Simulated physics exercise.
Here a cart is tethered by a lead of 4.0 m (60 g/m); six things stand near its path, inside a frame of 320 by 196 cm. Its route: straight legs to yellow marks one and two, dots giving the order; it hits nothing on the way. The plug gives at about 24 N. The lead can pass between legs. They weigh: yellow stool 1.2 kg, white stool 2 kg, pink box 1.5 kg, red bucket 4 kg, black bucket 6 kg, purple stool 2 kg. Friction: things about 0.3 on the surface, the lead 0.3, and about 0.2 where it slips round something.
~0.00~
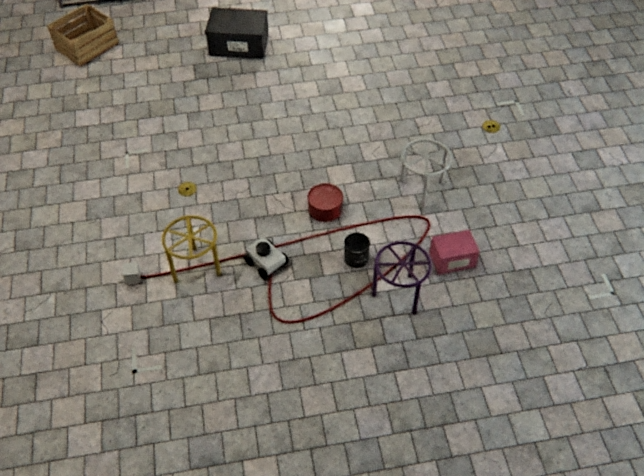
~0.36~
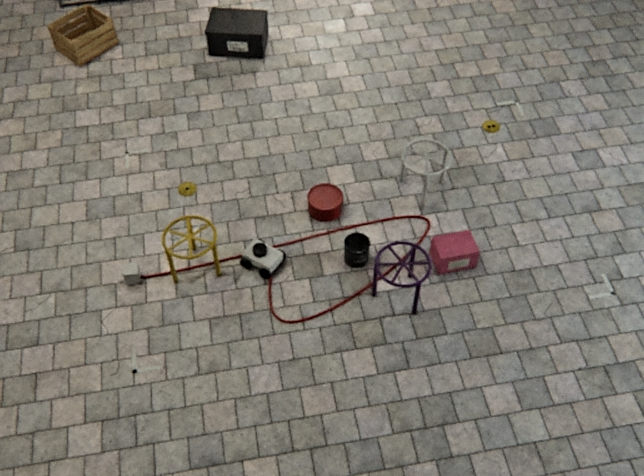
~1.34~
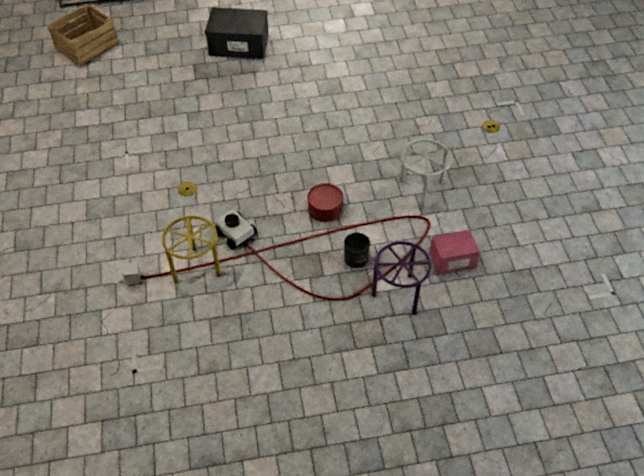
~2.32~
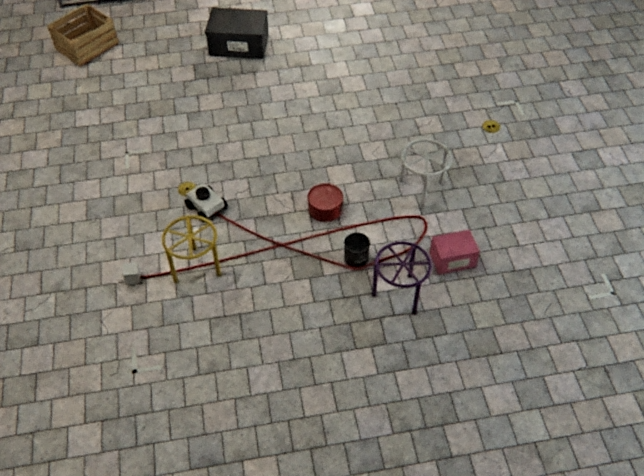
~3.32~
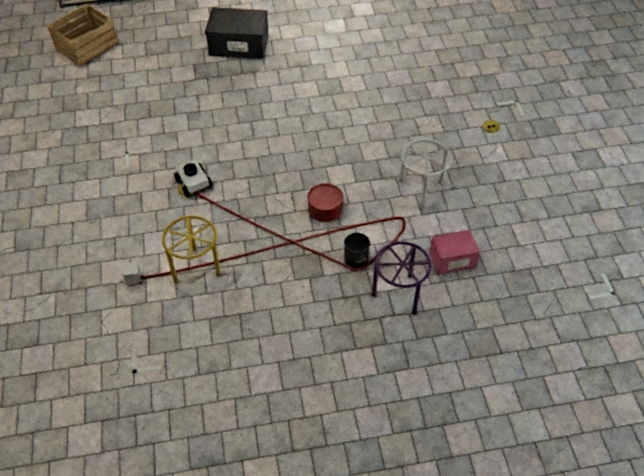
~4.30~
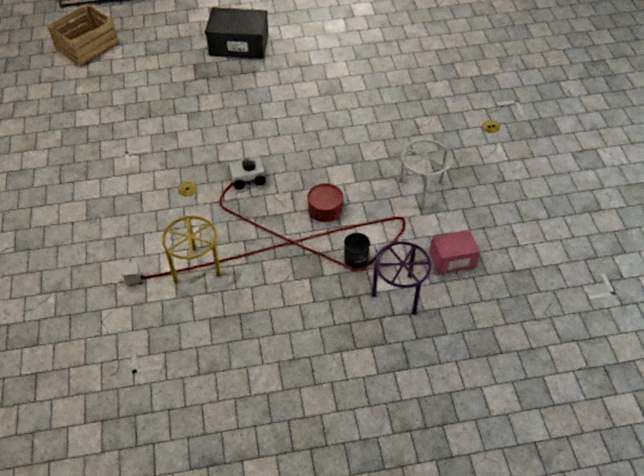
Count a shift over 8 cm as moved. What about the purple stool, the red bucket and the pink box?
Result: Purple stool keeps its place, red bucket gets shifted, pink box keeps its place.
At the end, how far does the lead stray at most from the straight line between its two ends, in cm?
Some 70 cm.
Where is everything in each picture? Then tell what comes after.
In the first picture, shows, purple stool (403, 263); red bucket (325, 196); pink box (456, 244); marks (187, 189) (491, 127); lead runs through (303, 239) (411, 217) (275, 317); cart (271, 266).
In the second picture, shows, lead runs through (411, 217) (276, 316); cart (269, 265).
In the third picture, shows, lead runs through (411, 217) (278, 273); cart (240, 237).
In the fourth picture, shows, lead runs through (411, 217) (257, 235); cart (210, 209).
In the fifth picture, shows, lead runs through (404, 225) (231, 212); cart (196, 186).
In the sixth picture, shows, purple stool (403, 263); red bucket (325, 196); pink box (456, 244); lead runs through (303, 239) (404, 225) (327, 257) (231, 212); cart (241, 177).
At 5.8 s, cart at (309, 163), lead slack at the fixed end; nothing else has moved.
At 7.3 s, cart at (374, 150), lead slack at the fixed end; nothing else has moved.
At 8.8 s, cart at (438, 136), lead slack at the fixed end; nothing else has moved.
At 10.4 s, cart at (491, 126), 3 N at the fixed end; red bucket 15 cm off its start.
At 10.8 s, cart at (491, 126), 3 N at the fixed end; red bucket 15 cm off its start at (346, 199), pink box 1 cm off its start at (456, 243), purple stool 0 cm off its start at (403, 263).
